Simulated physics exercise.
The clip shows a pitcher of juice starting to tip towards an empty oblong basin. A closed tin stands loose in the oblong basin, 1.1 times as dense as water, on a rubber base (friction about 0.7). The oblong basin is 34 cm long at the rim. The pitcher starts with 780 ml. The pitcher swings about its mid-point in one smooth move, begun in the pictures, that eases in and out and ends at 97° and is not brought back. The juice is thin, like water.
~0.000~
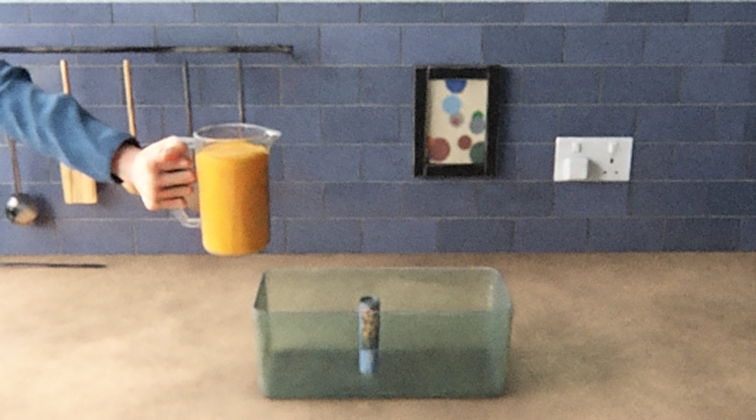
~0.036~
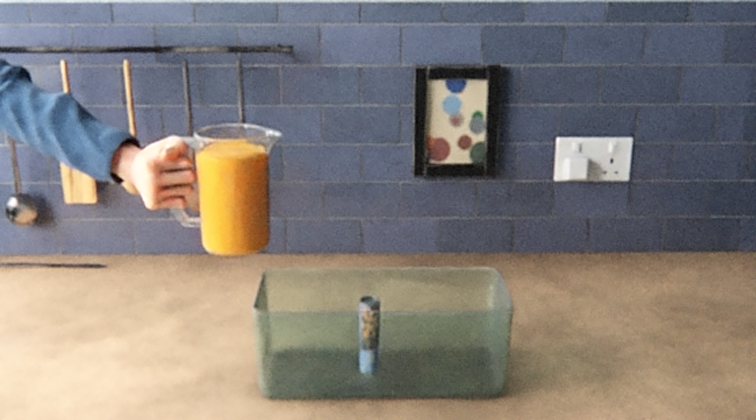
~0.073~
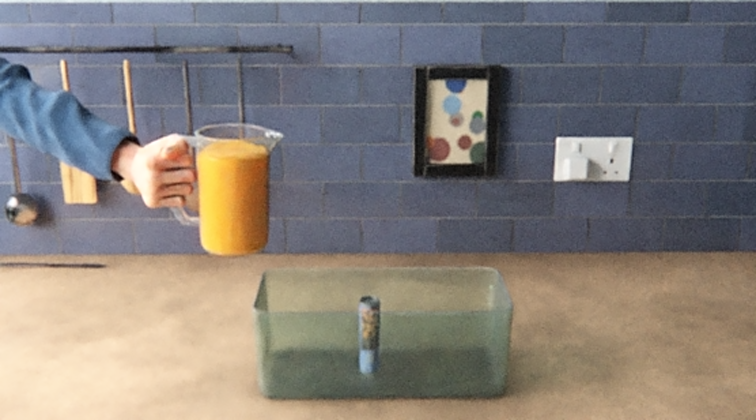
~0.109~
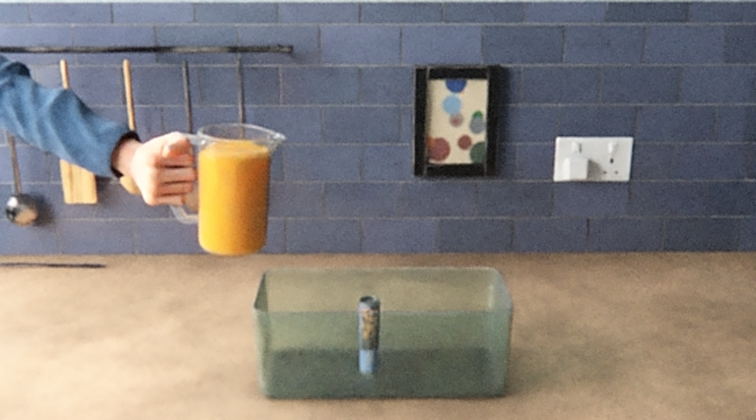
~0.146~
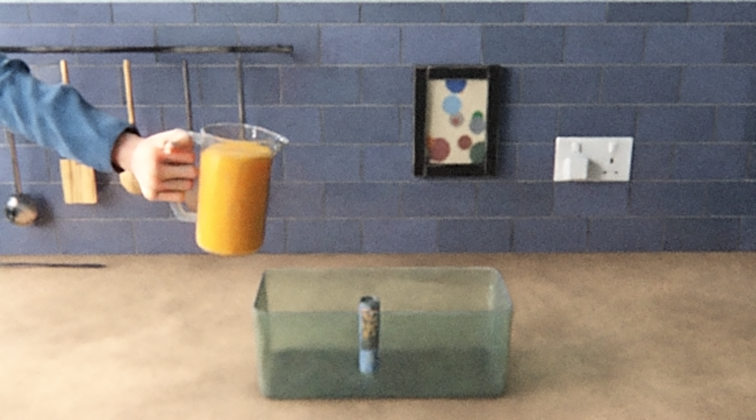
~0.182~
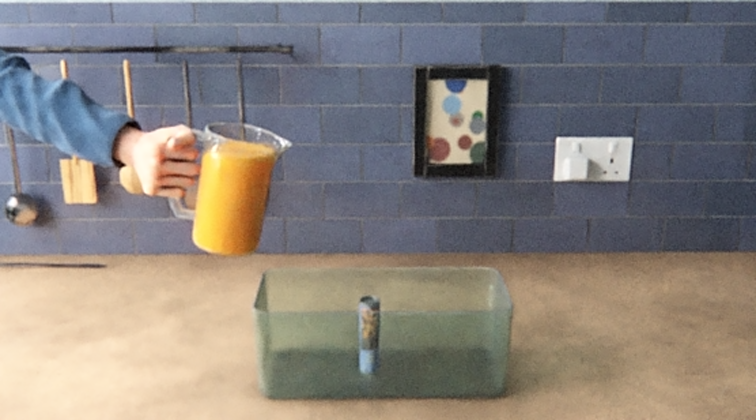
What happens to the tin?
It goes over.
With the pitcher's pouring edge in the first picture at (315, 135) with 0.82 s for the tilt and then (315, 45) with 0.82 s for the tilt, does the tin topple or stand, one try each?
First it remains upright; then it keeps standing.
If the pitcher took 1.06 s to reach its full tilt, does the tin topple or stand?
Then it topples.
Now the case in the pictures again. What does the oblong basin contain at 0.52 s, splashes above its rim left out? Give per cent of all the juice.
About 1 per cent.
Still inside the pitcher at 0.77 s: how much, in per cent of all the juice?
Some 52 per cent.
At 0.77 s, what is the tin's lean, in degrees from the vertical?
It is at some 0°.
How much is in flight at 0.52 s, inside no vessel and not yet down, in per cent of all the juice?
About 10 per cent.
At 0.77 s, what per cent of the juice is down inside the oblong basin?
About 30 per cent.
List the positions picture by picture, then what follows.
Tilt 0°; pouring edge (281, 134); surface from (199, 149) to (268, 149); the oblong basin's rim runs from (259, 291) to (505, 290); the tin's top is at (370, 304), in the first picture.
Tilt 0°; pouring edge (282, 134); surface from (200, 149) to (268, 150), in the second picture.
Tilt 2°; pouring edge (283, 135); surface from (201, 148) to (268, 150), in the third picture.
Tilt 4°; pouring edge (285, 137); surface from (202, 148) to (271, 150), in the fourth picture.
Tilt 7°; pouring edge (288, 140); surface from (205, 148) to (273, 151), in the fifth picture.
Tilt 11°; pouring edge (292, 144); surface from (206, 153) to (276, 152), in the sixth picture.
After 0.52 s the tilt is 69° and 88 per cent is still to pour; the tin stands where it began.
After 0.77 s the tilt is 96° and 51 per cent is still to pour; the tin stands 1 cm from where it began.
After 1.03 s the tilt is 97° and 16 per cent is still to pour; the tin lies on its side.
After 1.32 s the tilt is 97° and 4 per cent is still to pour; the tin lies on its side.
In the end the tin lies on its side.
